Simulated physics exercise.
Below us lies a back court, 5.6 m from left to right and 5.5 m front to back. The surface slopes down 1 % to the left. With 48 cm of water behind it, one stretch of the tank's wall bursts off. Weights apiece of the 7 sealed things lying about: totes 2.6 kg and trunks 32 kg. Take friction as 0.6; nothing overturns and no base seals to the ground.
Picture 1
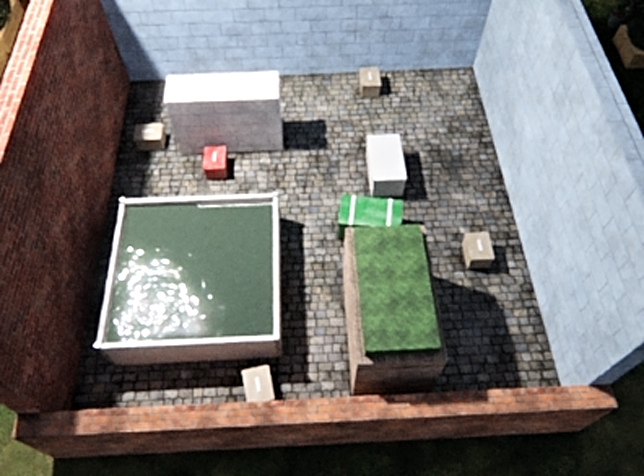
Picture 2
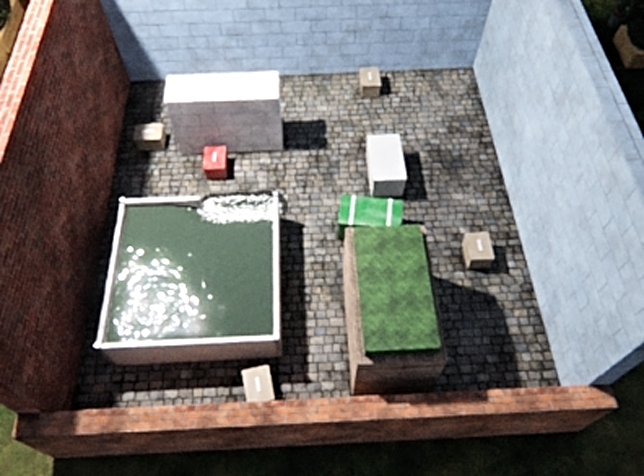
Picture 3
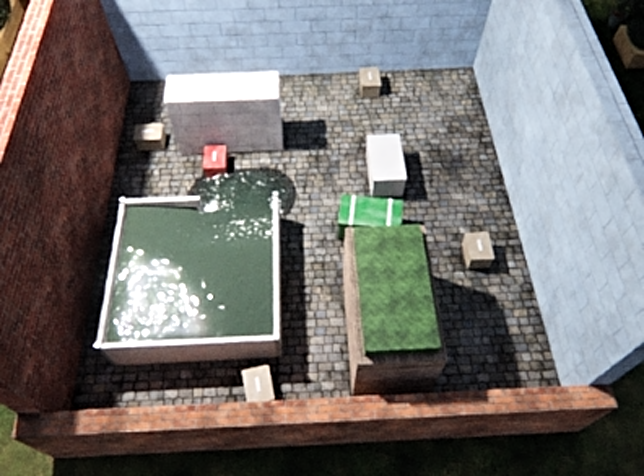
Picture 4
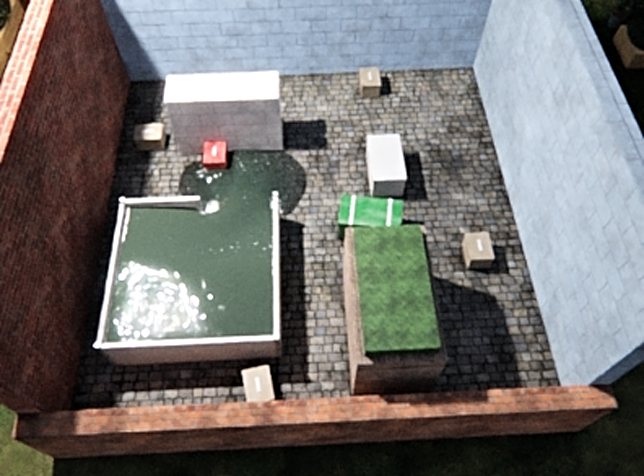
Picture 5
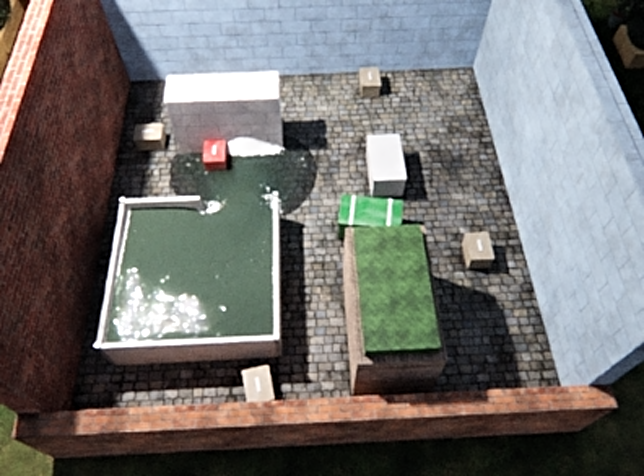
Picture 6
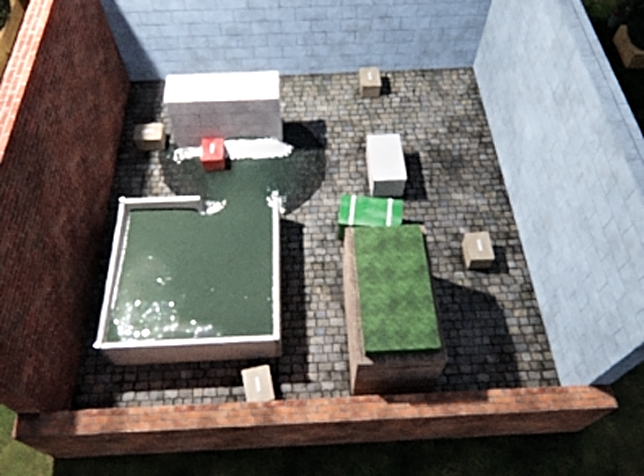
Walled cobbled court where a water tank's far wall bursts open, water spreading across the paving and nudging a red box slightly.
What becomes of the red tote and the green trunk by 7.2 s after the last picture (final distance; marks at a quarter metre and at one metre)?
Red tote gets carried off; green trunk barely shifts.
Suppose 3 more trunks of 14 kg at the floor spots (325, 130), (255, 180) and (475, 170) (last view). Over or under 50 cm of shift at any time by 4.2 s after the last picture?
In that order: Past it, over, less.
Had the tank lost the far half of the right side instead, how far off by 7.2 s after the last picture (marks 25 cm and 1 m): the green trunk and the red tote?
In that case the green trunk gets carried off, the red tote barely shifts.
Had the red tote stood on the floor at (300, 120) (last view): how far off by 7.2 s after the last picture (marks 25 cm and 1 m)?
It is nudged along.
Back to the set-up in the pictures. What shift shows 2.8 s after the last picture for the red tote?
About 300 cm.
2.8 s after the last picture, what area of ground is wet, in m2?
Some 18 m2.
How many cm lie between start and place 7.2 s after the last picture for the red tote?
Roughly 350 cm.
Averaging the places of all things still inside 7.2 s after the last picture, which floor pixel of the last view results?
At about (346, 263).
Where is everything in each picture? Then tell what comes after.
In the first frame, the red tote at (215, 157), on the bottom; the green trunk at (371, 211), on the bottom; water covers 3.7 m2; 0 of 7 have shifted.
In the second frame, the red tote at (215, 157), on the bottom; the green trunk at (371, 211), on the bottom; 4.2 m2 under water; 0 of 7 have shifted.
In the third frame, the red tote at (215, 157), on the bottom; the green trunk at (371, 211), on the bottom; water covers 4.7 m2; 0 of 7 have shifted.
In the fourth frame, the red tote at (215, 152), on the bottom, 10 cm from its start; the green trunk at (371, 211) rests on the ground; water covers 5.4 m2; 1 of 7 have shifted.
In the fifth frame, the red tote at (214, 150) floats, 10 cm from its start; the green trunk at (371, 211) rests on the ground; water covers 5.9 m2; 1 of 7 have shifted.
In the sixth frame, the red tote at (212, 149), afloat, 10 cm from its start; the green trunk at (371, 211), on the bottom; 6.2 m2 under water; 1 of 7 have shifted.
Then, 0.9 s after the last picture the red tote is near (144, 180), 1.0 m from its start, aground; the green trunk is near (371, 211), 0.0 m from its start, aground; 0 afloat.
Then, 2.8 s after the last picture the red tote is near (89, 343), 3.0 m from its start, afloat; the green trunk is near (371, 211), 0.0 m from its start, aground; 2 afloat.
Then, 4.8 s after the last picture the red tote is near (182, 373), 3.1 m from its start, afloat; the green trunk is near (371, 211), 0.0 m from its start, aground; 3 afloat.
Then, 7.2 s after the last picture the red tote is near (306, 375), 3.4 m from its start, afloat; the green trunk is near (371, 211), 0.0 m from its start, aground; 5 afloat.
